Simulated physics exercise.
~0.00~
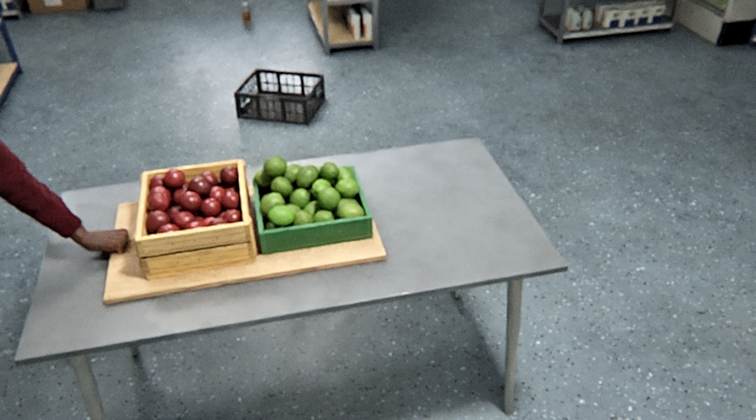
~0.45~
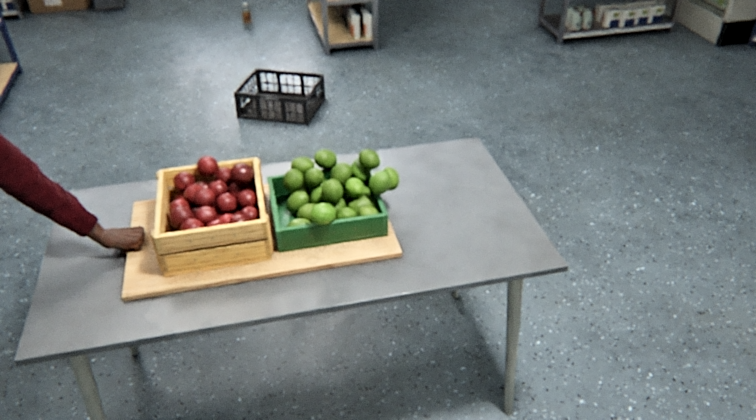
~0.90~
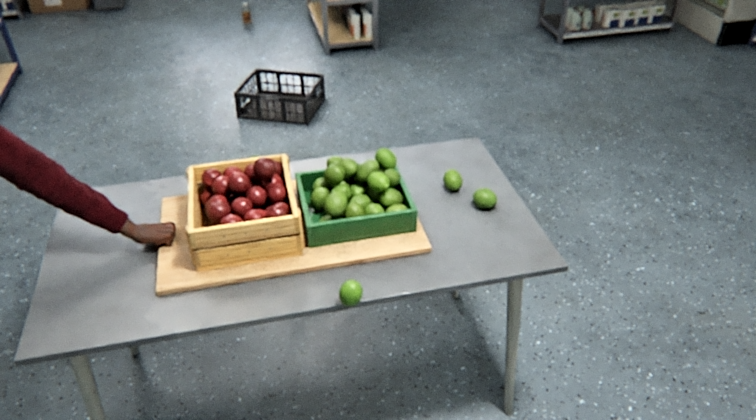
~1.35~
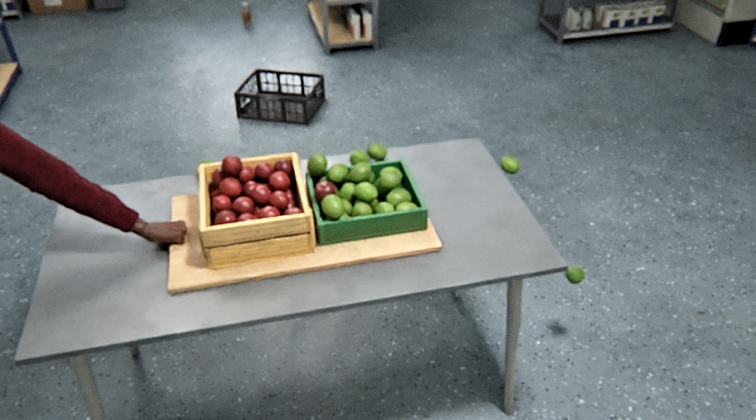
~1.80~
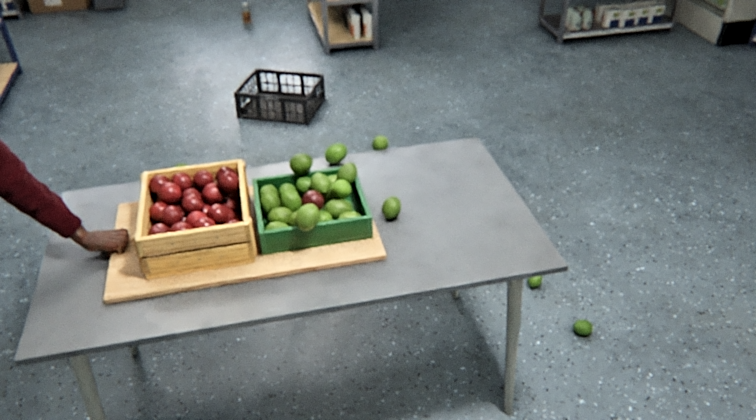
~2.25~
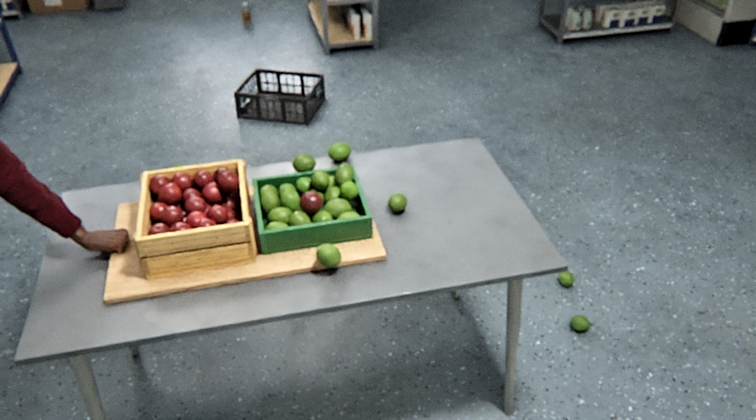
A board holding a wooden crate of red apples and a green crate of limes was shaken right and back left by a hand, sending several limes onto the table and floor, while one apple ended up among the limes still in the green crate.
